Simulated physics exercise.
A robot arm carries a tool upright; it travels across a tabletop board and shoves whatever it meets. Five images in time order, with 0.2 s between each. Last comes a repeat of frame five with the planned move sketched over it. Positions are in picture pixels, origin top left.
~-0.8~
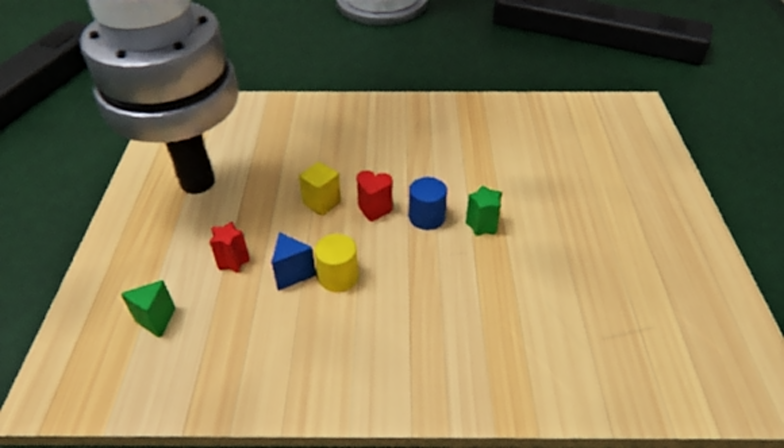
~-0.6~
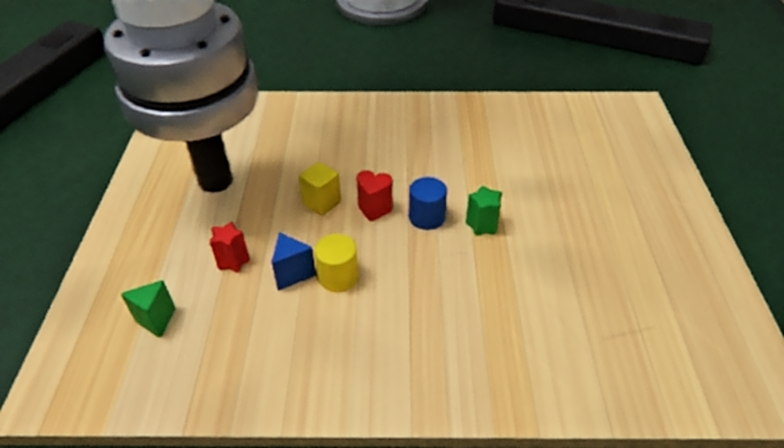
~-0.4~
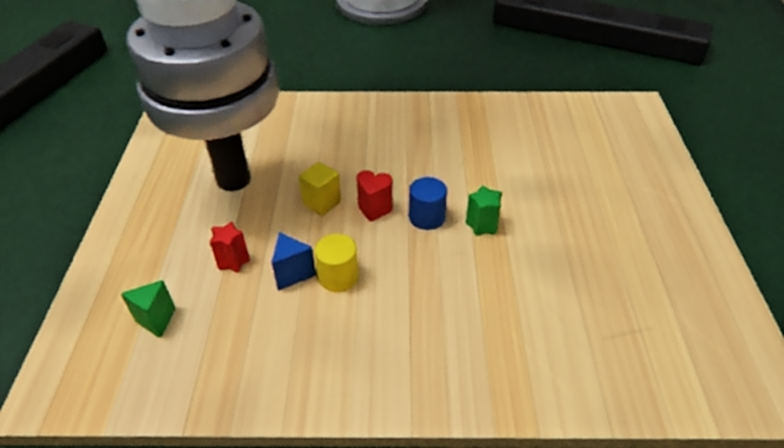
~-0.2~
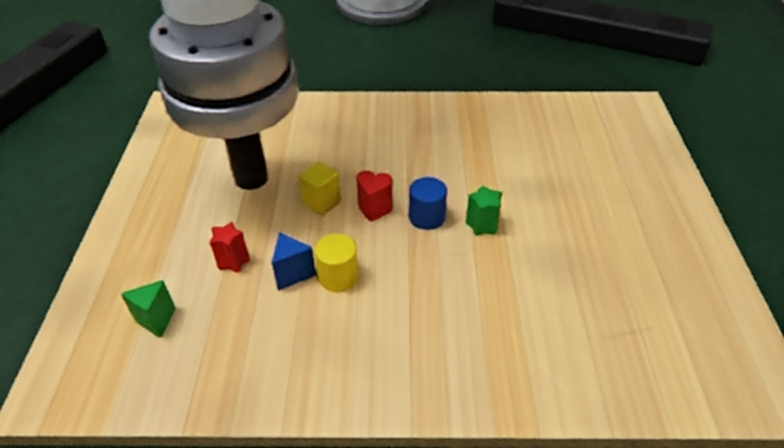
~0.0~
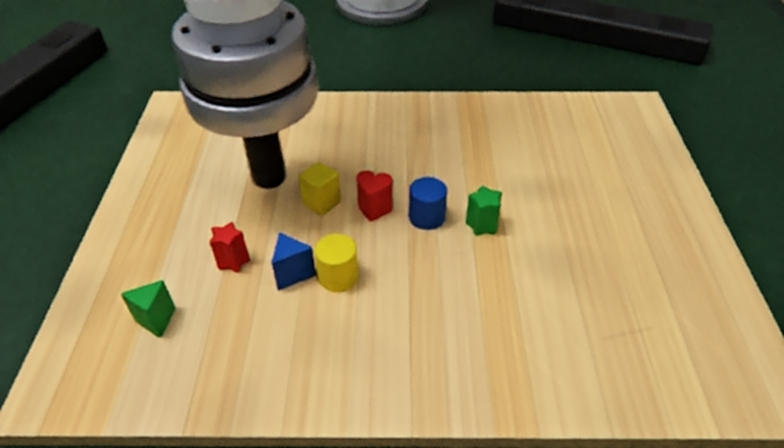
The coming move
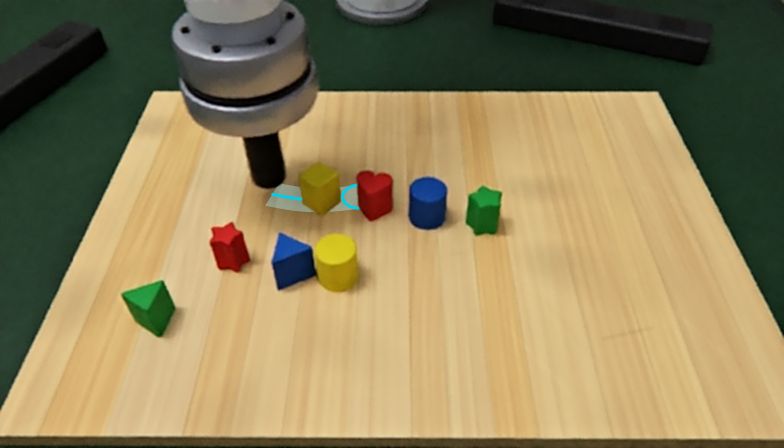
The video shows a robotic arm with a black tip moving steadily a short way right above a wooden board, nearing a yellow block, while the red, blue, green and yellow blocks on the board all stay still.
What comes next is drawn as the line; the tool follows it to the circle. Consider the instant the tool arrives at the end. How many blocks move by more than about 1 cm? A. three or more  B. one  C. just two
A (three or more)
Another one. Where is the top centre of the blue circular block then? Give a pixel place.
Pixel (450, 194).
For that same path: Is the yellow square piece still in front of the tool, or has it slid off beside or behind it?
It is still ahead of the tool.
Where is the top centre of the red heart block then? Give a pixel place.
I'd say the red heart block ends with its top centre at (414, 185).
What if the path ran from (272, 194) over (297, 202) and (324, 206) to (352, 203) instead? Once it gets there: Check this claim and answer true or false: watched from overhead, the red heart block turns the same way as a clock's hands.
This is true.
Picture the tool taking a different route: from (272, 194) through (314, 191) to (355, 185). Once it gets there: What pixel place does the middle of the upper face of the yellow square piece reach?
It should be at (347, 179) by then.
The drawn path runs from (272, 194) via (300, 199) and (330, 200), ending at (359, 196).
On the path given first. Halfway along, tool (314, 184); yellow square piece (344, 176), turned 25° anticlockwise.
At the end, tool (359, 181); red star not moved; yellow square piece (389, 174), turned 20° anticlockwise; red heart block (414, 185), turned 50° clockwise; blue circular block (450, 194).
